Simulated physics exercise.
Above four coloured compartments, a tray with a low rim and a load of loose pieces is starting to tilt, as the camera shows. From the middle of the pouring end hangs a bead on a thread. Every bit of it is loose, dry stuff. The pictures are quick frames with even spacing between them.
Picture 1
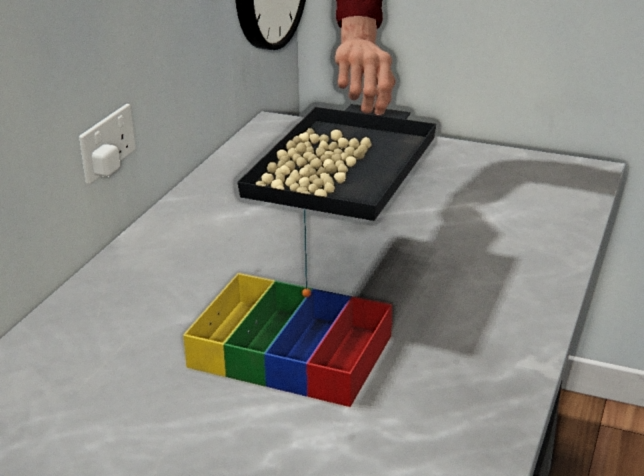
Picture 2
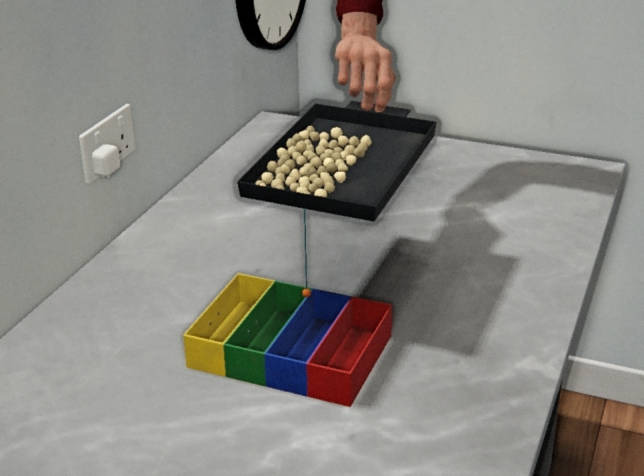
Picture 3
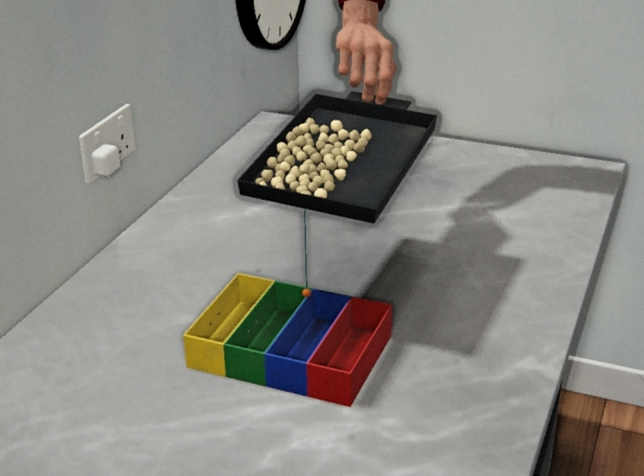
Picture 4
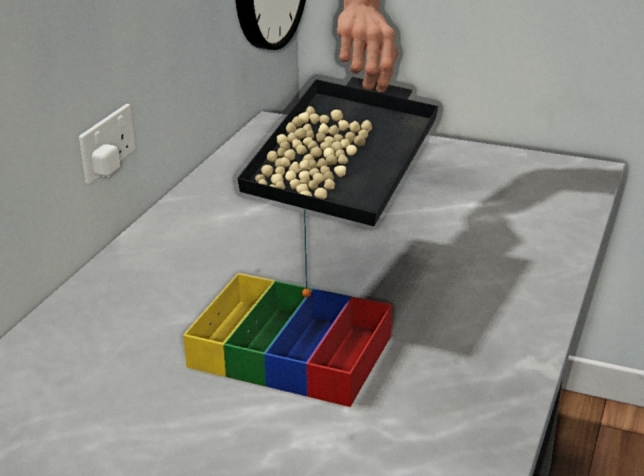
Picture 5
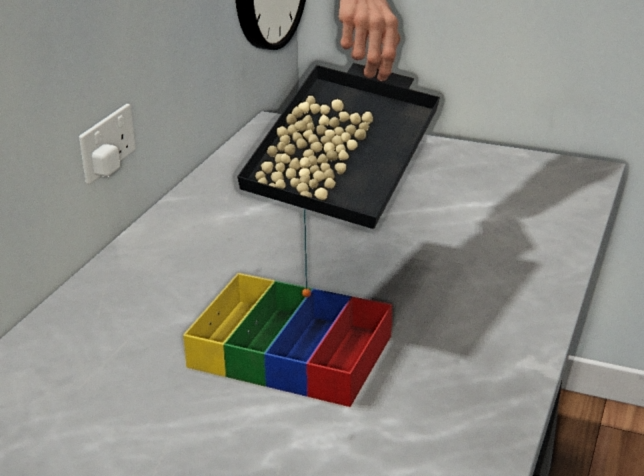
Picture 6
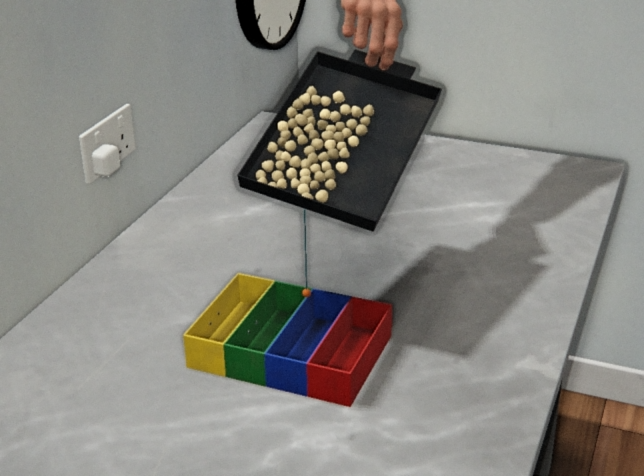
A black tray of round, pale macadamia nuts, gripped at its far edge by a hand with a red sleeve, hangs above a grey marbled worktop, seen from above by a still camera. Below sit yellow, green, blue and red compartments, left to right, beneath a threaded orange bead, with a socket and clock behind. The hand raises the far edge, steadily steepening the tray toward its near right corner, and the nuts shift slightly.
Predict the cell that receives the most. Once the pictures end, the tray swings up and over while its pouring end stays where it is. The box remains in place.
Most of it goes into the red cell.
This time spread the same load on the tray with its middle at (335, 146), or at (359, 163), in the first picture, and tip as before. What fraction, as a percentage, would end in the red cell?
It would be about 60 per cent for the first and about 50 per cent for the second.
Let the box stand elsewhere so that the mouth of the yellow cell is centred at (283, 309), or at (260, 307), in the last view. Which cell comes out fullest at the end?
With the first placing it's that blue cell, with the second it's the blue cell.
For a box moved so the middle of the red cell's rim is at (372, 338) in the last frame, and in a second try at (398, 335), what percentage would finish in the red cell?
Roughly 40% on the first try and 10% on the second.
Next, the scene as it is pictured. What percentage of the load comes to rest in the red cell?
I'd put that share near 60 per cent.
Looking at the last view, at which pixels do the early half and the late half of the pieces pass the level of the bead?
Near (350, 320) and later near (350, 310).
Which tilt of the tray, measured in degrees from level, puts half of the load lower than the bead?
Somewhere near 115 degrees, I'd say.
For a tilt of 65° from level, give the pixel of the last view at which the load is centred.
The centre of the load shows up near (334, 181) in the last view.
Shortly afterwards, tray tipped steeply; the whole lot on the tray.
Next, tray tipped past a quarter turn; all but a few on the tray; only a few falling or outside the box.
Some moments later, tray tipped past a quarter turn; near two thirds in the red cell; near a quarter in the blue cell; a little falling or outside the box.
In the end, tray tipped past a quarter turn; near two thirds in the red cell; near a quarter in the blue cell; none at all in the green cell; none at all in the yellow cell; a little outside the box.
